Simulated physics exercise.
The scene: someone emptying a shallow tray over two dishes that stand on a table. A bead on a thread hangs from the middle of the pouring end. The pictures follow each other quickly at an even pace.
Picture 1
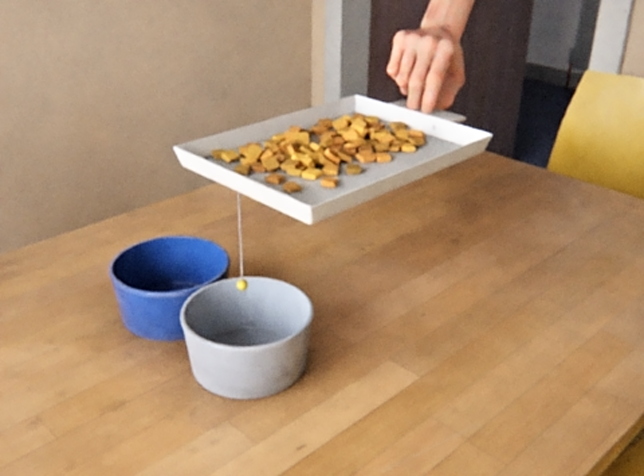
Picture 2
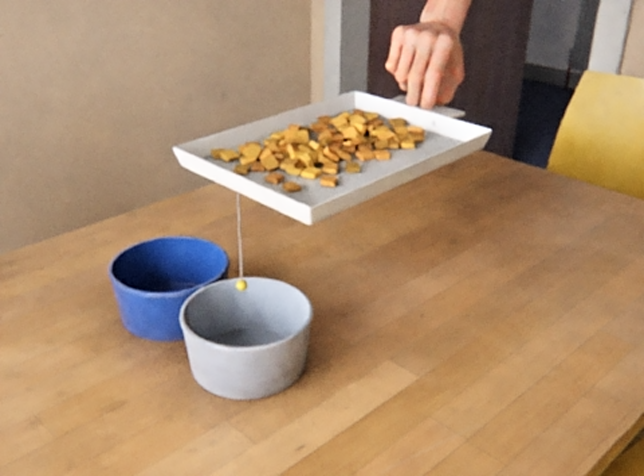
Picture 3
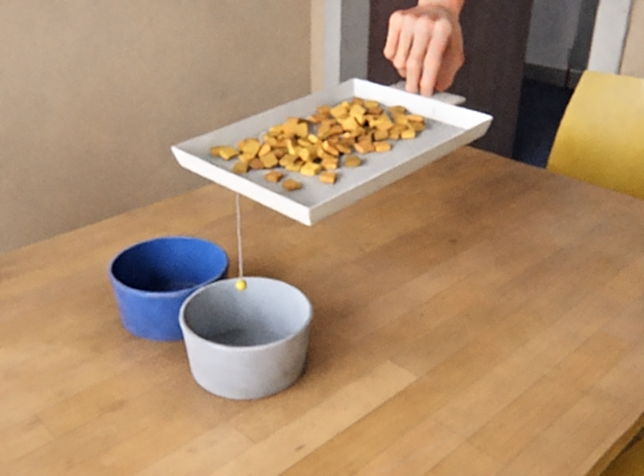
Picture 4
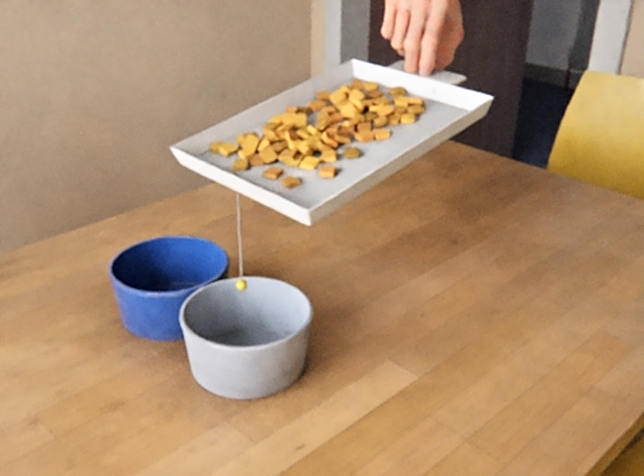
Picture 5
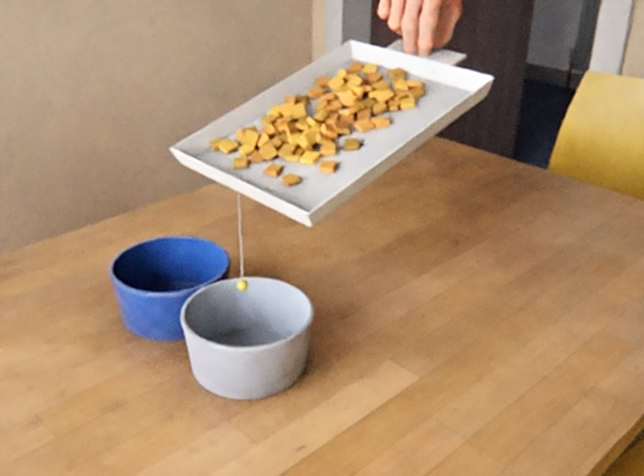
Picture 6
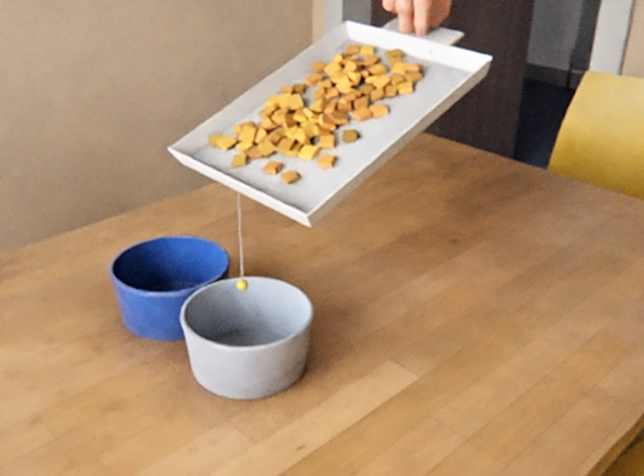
A shallow white tray of small golden-brown pieces, held by a hand at its far end, started out level, then was steadily raised at that end above a blue dish and a grey dish.
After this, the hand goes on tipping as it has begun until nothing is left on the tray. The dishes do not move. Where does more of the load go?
It favours the right dish.
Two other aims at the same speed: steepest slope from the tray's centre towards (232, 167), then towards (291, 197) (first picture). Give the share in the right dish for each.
Roughly 0 per cent, and 40 per cent.
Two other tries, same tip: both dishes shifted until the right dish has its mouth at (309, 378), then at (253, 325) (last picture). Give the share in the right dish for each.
The first gives 20 %, the second 60 %.
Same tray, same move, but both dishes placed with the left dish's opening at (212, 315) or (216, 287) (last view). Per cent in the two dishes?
Near 80 % and 60 %.
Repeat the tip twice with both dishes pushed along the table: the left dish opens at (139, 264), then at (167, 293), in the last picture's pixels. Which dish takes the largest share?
One: The right one. Two: Right.
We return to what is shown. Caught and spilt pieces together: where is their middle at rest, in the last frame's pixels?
Around (226, 369).
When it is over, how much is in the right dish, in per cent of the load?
Some 50 per cent.
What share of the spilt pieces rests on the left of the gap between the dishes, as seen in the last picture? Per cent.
Close to 60 per cent.
Just after the last frame, tray tipped steeply; almost all on the tray; about a tenth in the air.
A moment on, tray tipped past a quarter turn; about a tenth on the tray; roughly a third in the right dish; just a few in the left dish; roughly a quarter outside both; roughly a quarter in the air.
Further on, tray tipped past a quarter turn; roughly half in the right dish; about a tenth in the left dish; roughly half outside both.
When it is over, tray tipped past a quarter turn; roughly half in the right dish; about a tenth in the left dish; roughly half outside both.
